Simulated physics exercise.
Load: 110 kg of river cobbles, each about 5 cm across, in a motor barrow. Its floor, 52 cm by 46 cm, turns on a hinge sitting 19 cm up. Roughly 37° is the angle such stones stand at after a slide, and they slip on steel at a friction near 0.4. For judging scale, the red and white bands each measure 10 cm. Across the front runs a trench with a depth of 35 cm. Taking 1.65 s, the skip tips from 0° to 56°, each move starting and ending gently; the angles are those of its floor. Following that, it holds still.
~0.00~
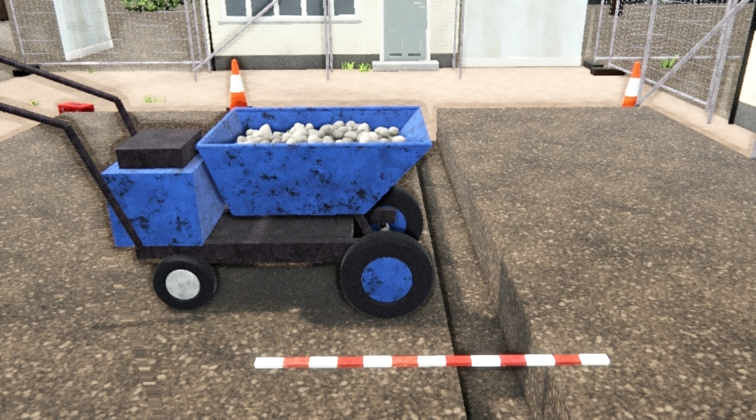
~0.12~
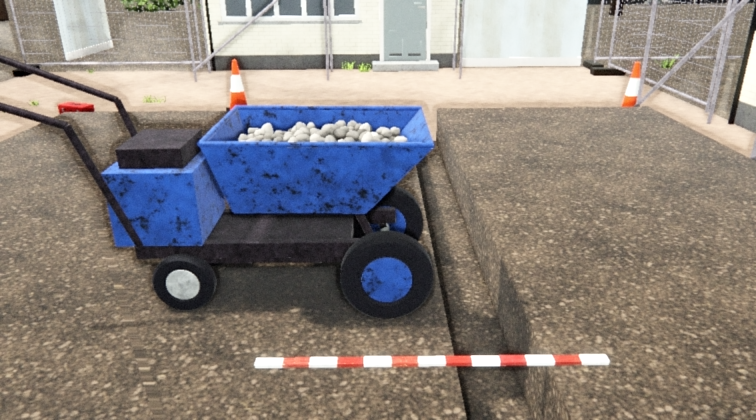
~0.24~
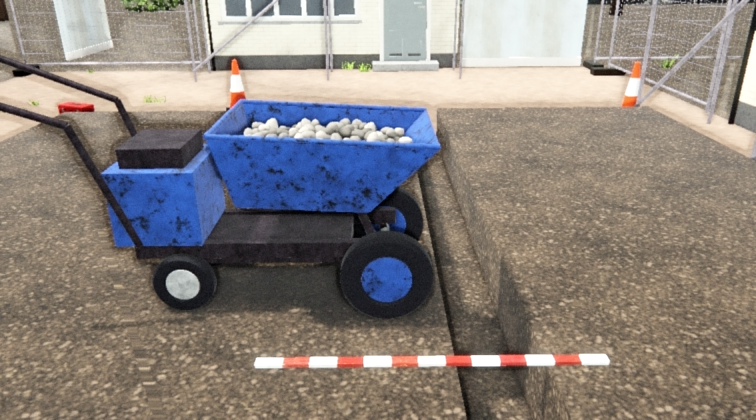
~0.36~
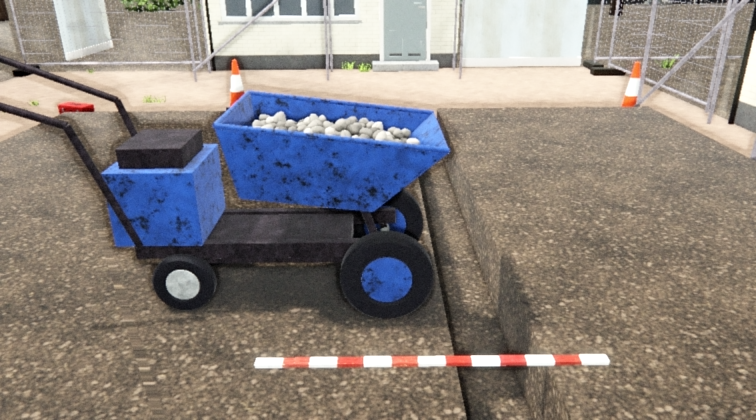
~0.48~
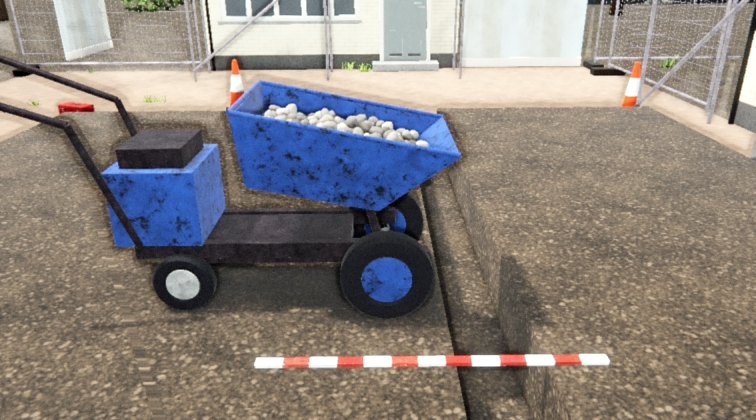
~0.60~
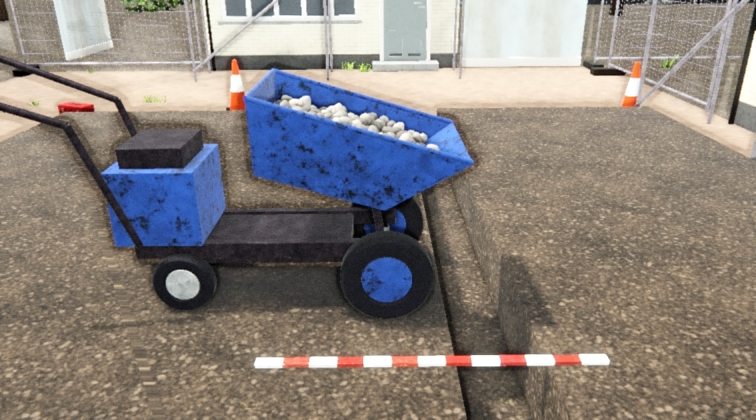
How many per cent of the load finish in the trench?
About 13 per cent.
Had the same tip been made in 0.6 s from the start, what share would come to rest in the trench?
Roughly 5 per cent.
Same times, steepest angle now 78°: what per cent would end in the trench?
It would be near 10 per cent.
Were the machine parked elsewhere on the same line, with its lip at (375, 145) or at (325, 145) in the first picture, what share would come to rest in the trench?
That gives roughly 50 per cent and roughly 60 per cent.
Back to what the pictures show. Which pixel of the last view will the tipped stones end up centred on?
Resting centre: About (549, 278).
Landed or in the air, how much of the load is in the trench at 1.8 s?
Approx. 0 % of the load.
After 1.2 s the floor is at 47°; 100 % in the skip; the foremost stones are at (490, 184).
After 1.8 s the floor is at 56°; 88 % in the skip, 12 % past the trench; the foremost stones are at (574, 265).
After 2.1 s the floor is at 56°; 65 % in the skip, 1 % in the trench, 34 % past the trench; the foremost stones are at (627, 270).
After 4.1 s the floor is at 56°; 38 % in the skip, 13 % in the trench, 49 % past the trench; the foremost stones are at (693, 278).
